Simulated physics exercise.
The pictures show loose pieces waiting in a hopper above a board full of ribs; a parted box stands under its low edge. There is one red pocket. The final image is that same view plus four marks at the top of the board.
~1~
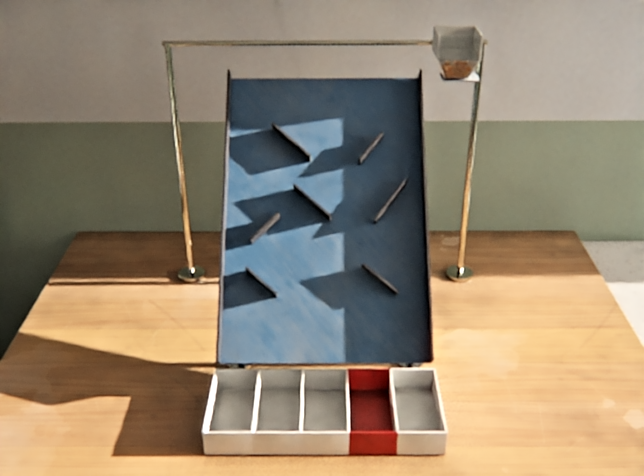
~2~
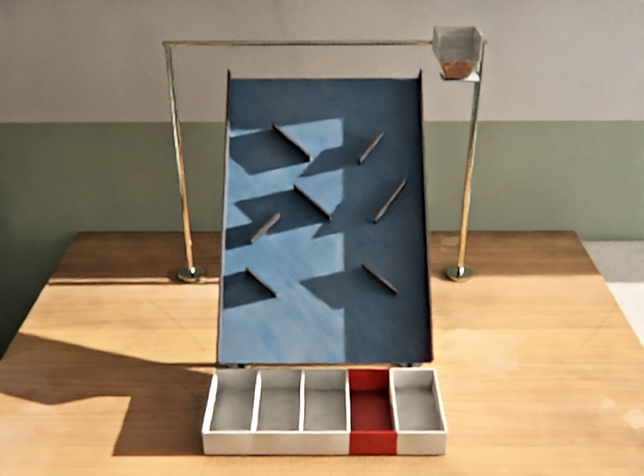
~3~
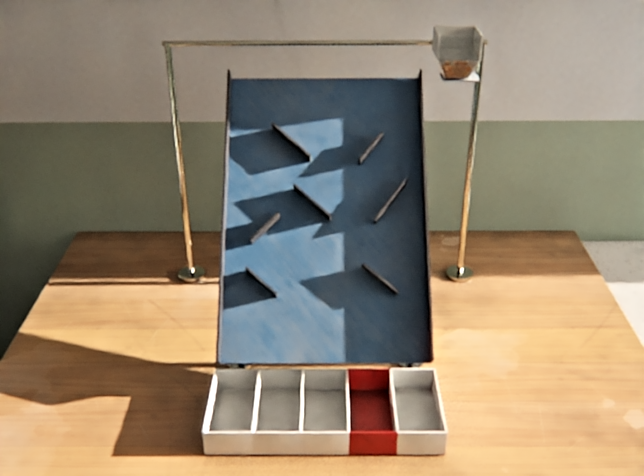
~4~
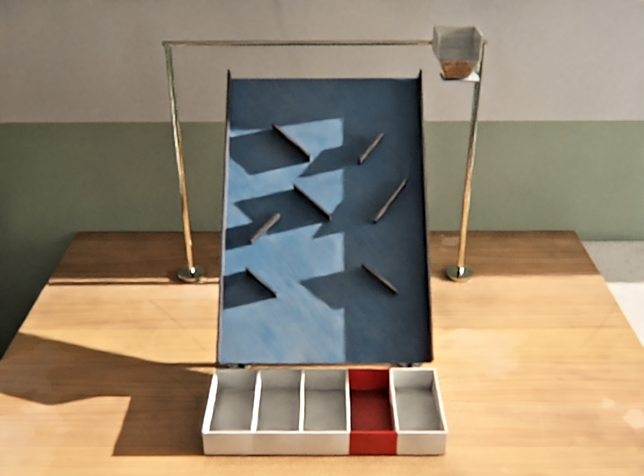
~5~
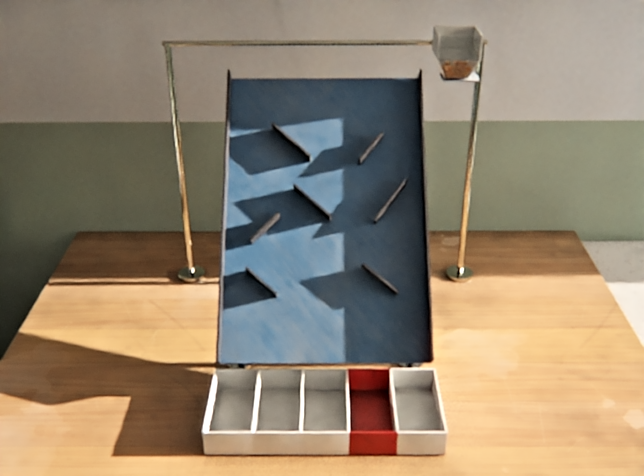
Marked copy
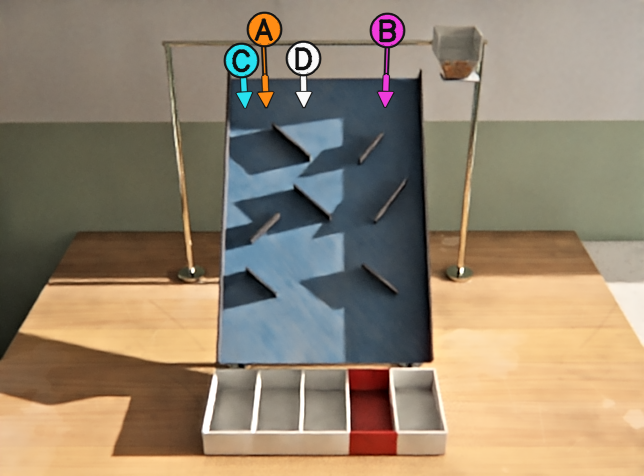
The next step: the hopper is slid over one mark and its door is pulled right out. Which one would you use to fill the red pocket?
It is D.
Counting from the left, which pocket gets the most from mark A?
It is the first one.
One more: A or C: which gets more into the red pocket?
That would be A.
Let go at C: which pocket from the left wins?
The first from the left.
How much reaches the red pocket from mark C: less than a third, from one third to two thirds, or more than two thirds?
Less than a third.
On the marked copy, mark A meets the board at (266, 101); mark B meets the board at (385, 101); mark C meets the board at (244, 101); mark D meets the board at (303, 101).
With A, about a tenth in the red pocket, the larger part in other pockets.
With B, roughly a quarter in the red pocket, the larger part in other pockets, just a few outside the box.
With C, not one piece in the red pocket, almost all in other pockets.
With D, roughly a third in the red pocket, roughly two thirds in other pockets.
